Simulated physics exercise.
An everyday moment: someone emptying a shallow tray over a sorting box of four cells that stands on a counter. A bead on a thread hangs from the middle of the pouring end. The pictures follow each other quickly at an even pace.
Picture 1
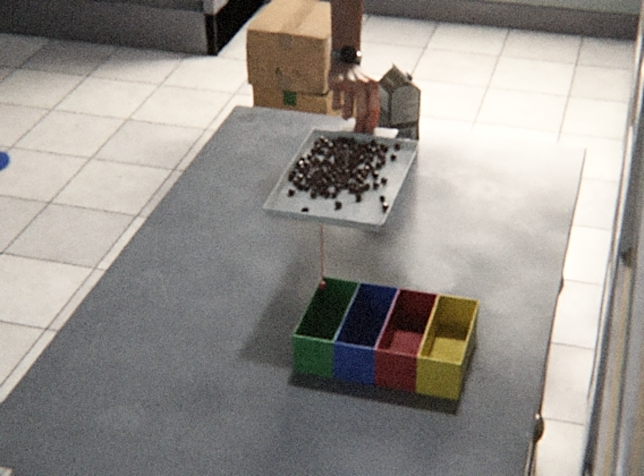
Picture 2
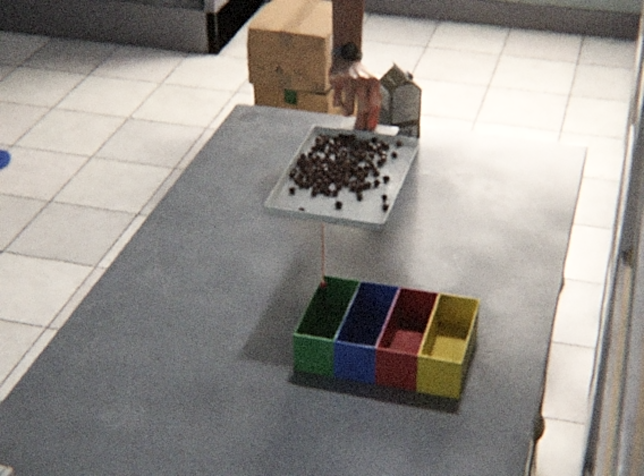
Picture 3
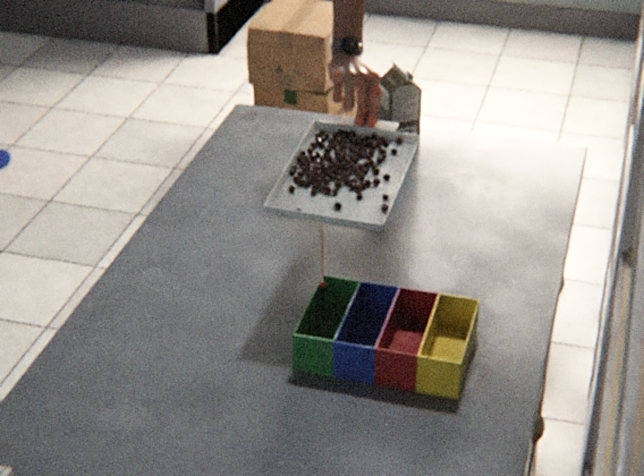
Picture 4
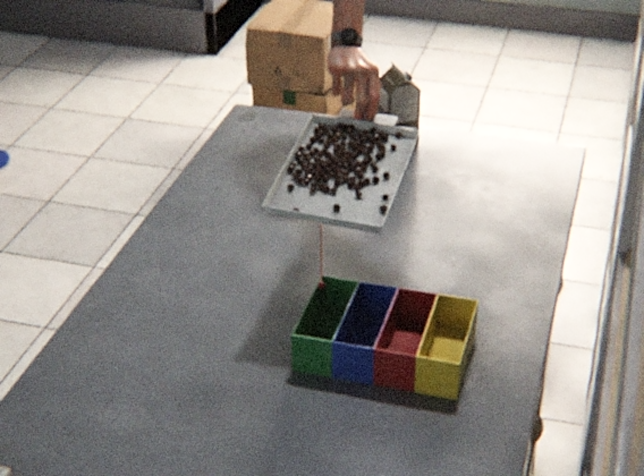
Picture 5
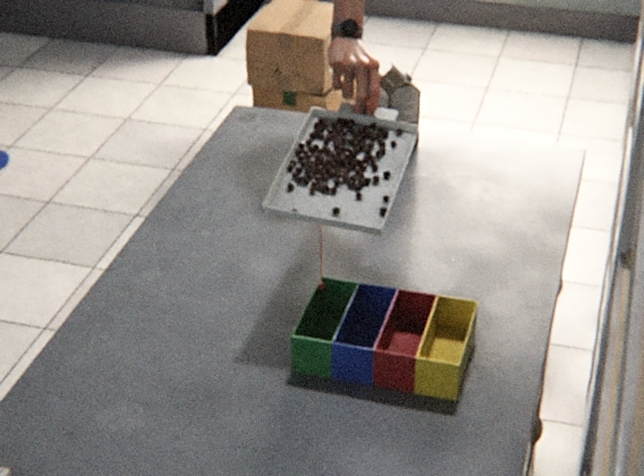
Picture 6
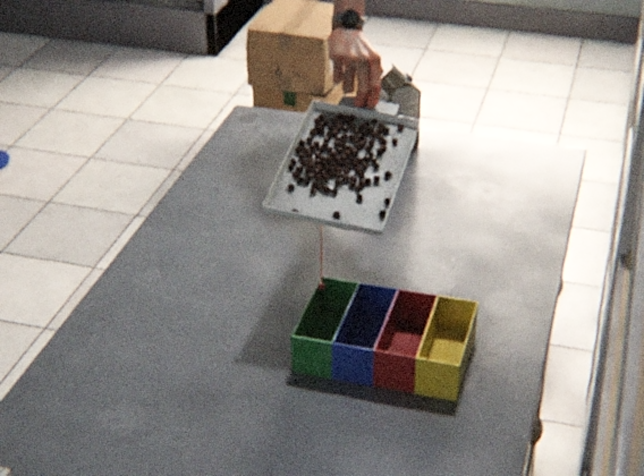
A shallow tray of dark chocolate balls stayed nearly level above a green, blue, red and yellow box, then a hand raised its far end a little and the balls began to shift.
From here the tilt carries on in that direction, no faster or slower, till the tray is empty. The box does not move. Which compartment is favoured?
It favours the blue compartment.
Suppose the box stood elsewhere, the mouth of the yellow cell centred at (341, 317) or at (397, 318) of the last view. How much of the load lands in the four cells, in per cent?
Near 50 % and 100 %.
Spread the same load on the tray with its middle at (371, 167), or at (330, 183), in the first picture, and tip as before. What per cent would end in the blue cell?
Roughly 70 per cent, and 60 per cent.
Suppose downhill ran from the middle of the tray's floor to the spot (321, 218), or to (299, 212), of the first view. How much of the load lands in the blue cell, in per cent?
Near 10 % and 0 %.
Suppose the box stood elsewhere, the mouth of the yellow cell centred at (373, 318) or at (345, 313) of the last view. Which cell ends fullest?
One: Yellow. Two: The yellow one.
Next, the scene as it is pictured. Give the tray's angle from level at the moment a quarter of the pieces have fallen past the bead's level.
Roughly 65°.
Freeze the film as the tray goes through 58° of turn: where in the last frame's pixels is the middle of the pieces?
Roughly at (354, 221).
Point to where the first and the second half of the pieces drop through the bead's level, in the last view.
At about (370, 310), then at (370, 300).
Shortly afterwards, tray tipped steeply; the bulk on the tray; a little in the blue cell; a little in the green cell; a little in the red cell; only a few in the yellow cell; only a few falling or outside the box.
Next, tray tipped right over; near two thirds in the blue cell; near a quarter in the green cell; a little in the red cell; only a few in the yellow cell; a little falling or outside the box.
Some moments later, tray tipped past a quarter turn; near two thirds in the blue cell; near a quarter in the green cell; a little in the red cell; only a few in the yellow cell; only a few falling or outside the box.
In the end, tray tipped past a quarter turn; near two thirds in the blue cell; near a quarter in the green cell; a little in the red cell; only a few in the yellow cell; only a few outside the box.
